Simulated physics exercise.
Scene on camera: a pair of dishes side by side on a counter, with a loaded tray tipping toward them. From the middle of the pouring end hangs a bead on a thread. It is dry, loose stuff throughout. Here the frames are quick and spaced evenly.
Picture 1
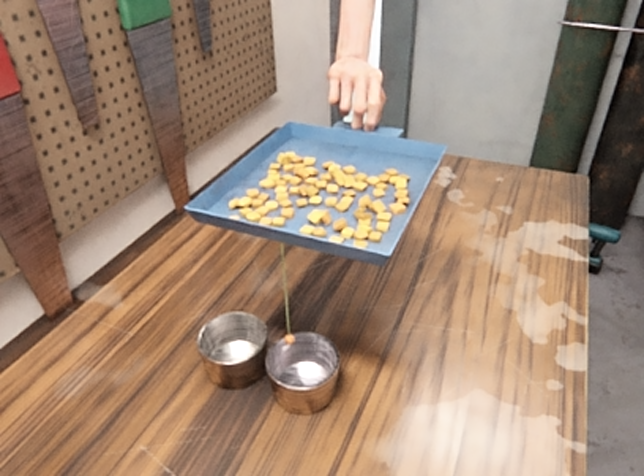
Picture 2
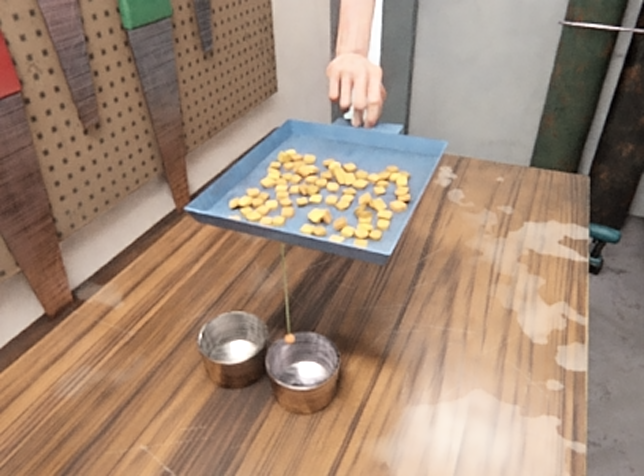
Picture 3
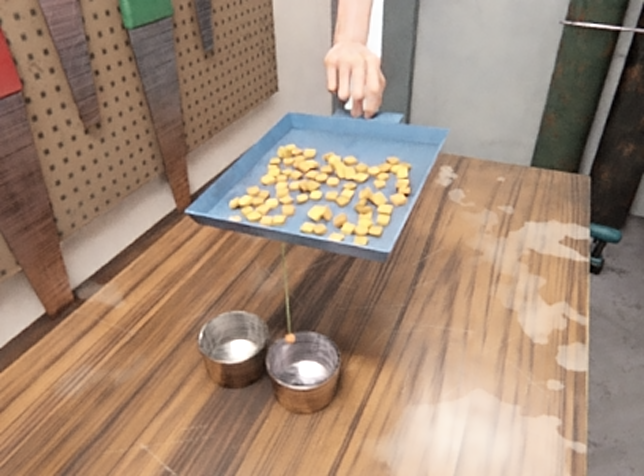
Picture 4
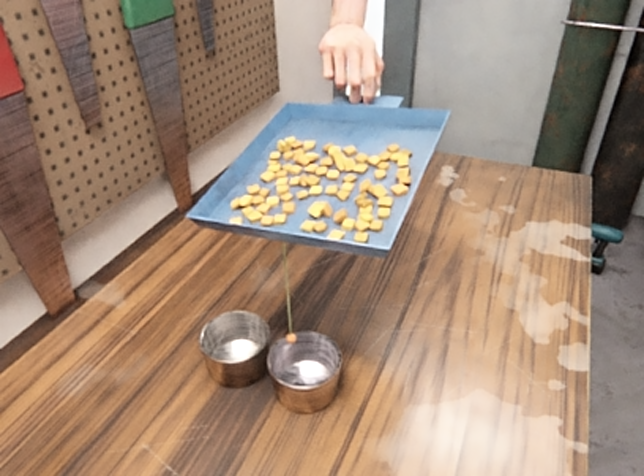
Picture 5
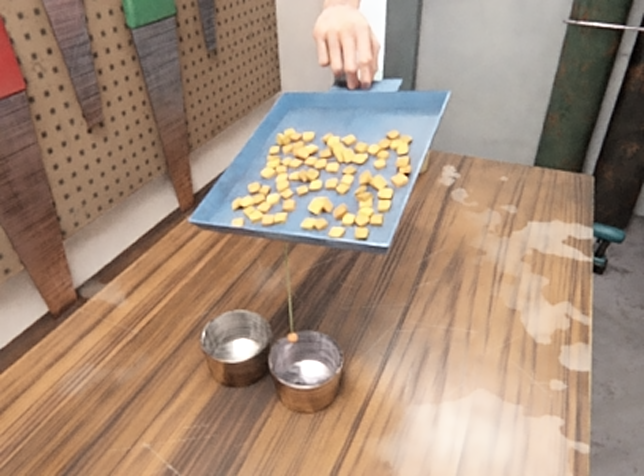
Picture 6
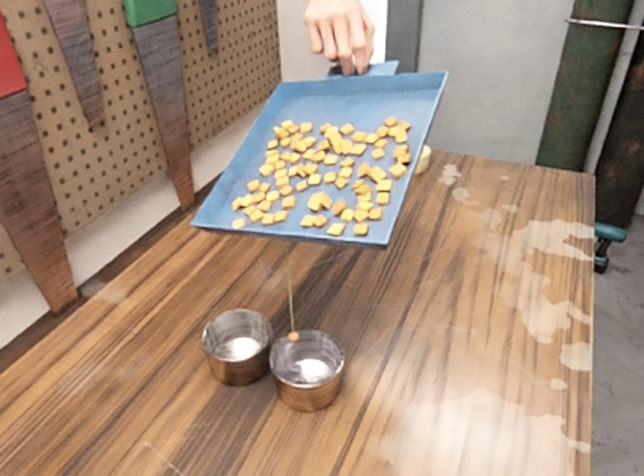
To begin with, a hand holds a blue tray of yellow cereal squares nearly level above two small metal dishes on a wooden counter, a bead hanging on a thread beneath it. The hand then gradually raises the back of the tray, steepening its slant toward the viewer, while the dishes stay put.
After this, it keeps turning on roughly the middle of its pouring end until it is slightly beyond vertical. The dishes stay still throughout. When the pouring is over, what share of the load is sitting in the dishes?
The dishes hold more than half of it.
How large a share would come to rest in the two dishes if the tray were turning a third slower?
About 80 per cent.
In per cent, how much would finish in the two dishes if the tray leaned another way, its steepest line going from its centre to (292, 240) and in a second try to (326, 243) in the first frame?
Around 20 percent for the first aim and around 20 percent for the second.
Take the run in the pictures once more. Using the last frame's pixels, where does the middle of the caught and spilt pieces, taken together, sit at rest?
Around (232, 355).
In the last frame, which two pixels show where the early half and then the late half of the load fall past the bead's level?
Early-half point (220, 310); late-half point (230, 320).
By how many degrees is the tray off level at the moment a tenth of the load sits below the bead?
About 85 degrees.
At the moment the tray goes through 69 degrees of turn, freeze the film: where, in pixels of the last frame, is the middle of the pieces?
Near (255, 208).
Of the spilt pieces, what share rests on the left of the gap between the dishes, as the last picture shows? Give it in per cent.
I'd guess close to 90 %.
Just after the last frame, tray tipped steeply; every one on the tray.
A moment on, tray tipped past a quarter turn; just a few on the tray; roughly half in the left dish; about a tenth outside both; roughly a third in the air.
Further on, tray tipped past a quarter turn; the larger part in the left dish; roughly a quarter outside both.
When it is over, tray tipped past a quarter turn; not one in the right dish; the larger part in the left dish; roughly a quarter outside both.
